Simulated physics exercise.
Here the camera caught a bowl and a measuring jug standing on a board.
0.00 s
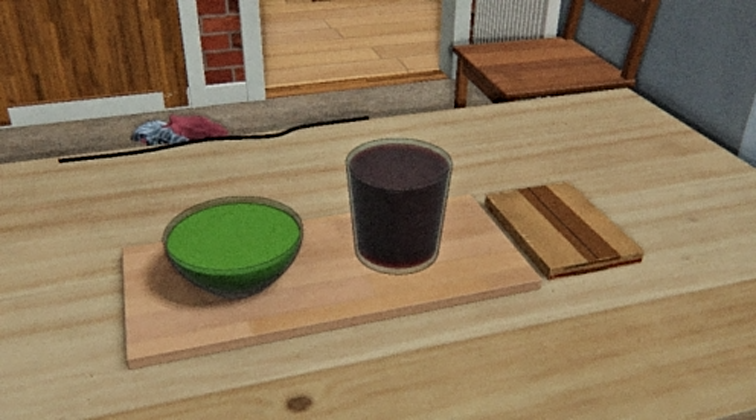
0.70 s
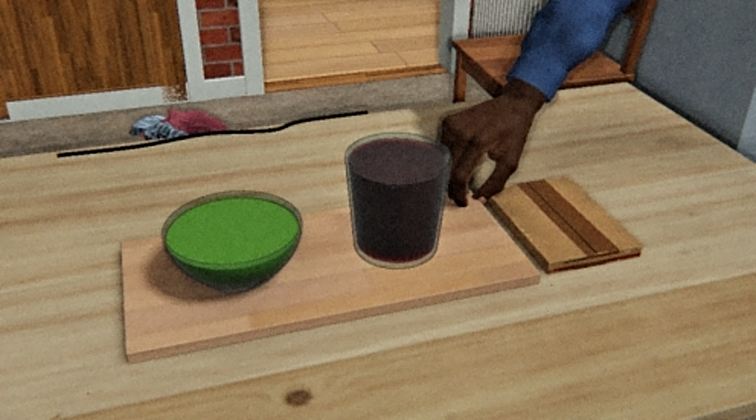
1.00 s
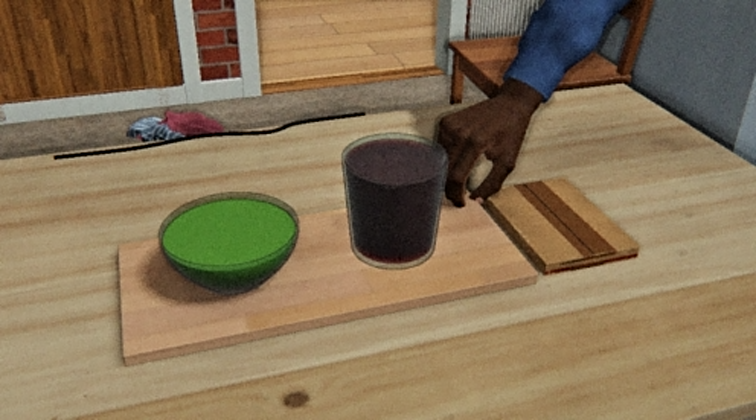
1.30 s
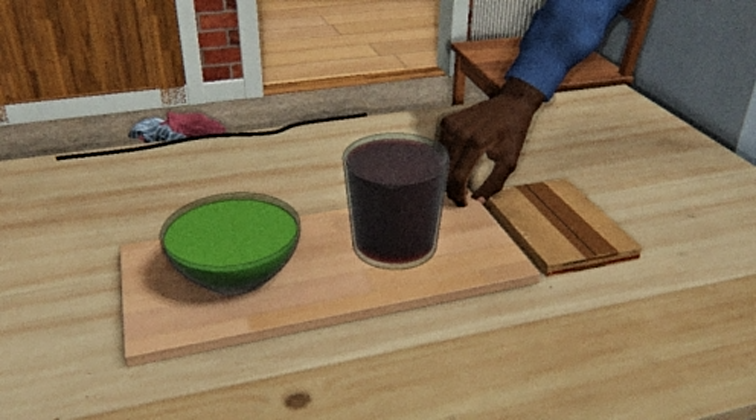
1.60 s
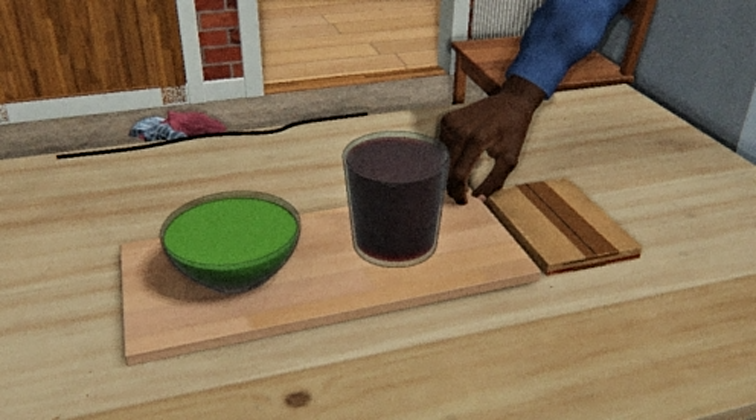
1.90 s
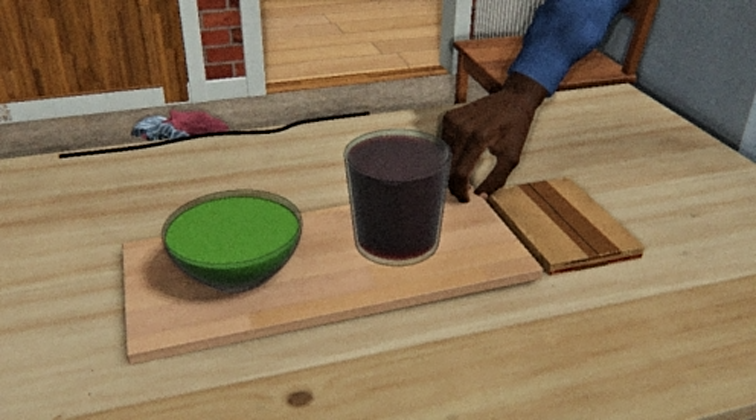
On a pale wooden table, a glass bowl of green liquid and a tall clear container of dark liquid stand on a flat board, with a striped wooden block to the right. A hand in a blue sleeve reaches in and grips the board's right end, which barely moves while both liquids stay level.
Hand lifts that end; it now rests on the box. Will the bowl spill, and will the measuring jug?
Bowl: Does not overflow, measuring jug: Does not overflow.
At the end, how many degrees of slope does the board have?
About 2°.
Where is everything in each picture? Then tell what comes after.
The board lies flat; bowl (236, 252) nearly full; measuring jug (398, 205) nearly full; box (597, 266), in the first picture.
A hand takes the end of the board; bowl nearly full, surface at (233, 232); measuring jug nearly full, surface at (398, 161), in the second picture.
Slope near 0°; bowl (232, 248) nearly full; measuring jug (394, 200) nearly full, in the third picture.
The board slopes by about 0°; bowl nearly full, surface at (232, 234); measuring jug nearly full, surface at (396, 161); box (595, 263), in the fourth picture.
The end is rising; bowl (234, 246) nearly full; measuring jug (396, 198) nearly full, in the fifth picture.
The end has come up a little; bowl nearly full, surface at (233, 231); measuring jug nearly full, surface at (398, 157); box (597, 262), in the sixth picture.
By 2.6 s, the board slopes by about 2°; bowl, its rim is dry; measuring jug, its rim is dry.
By 3.4 s, the board slopes by about 4°; bowl, its rim is dry; measuring jug, its rim is dry.
By 4.6 s, the board slopes by about 2°, resting on the box; bowl, its rim is dry; measuring jug, its rim is dry.
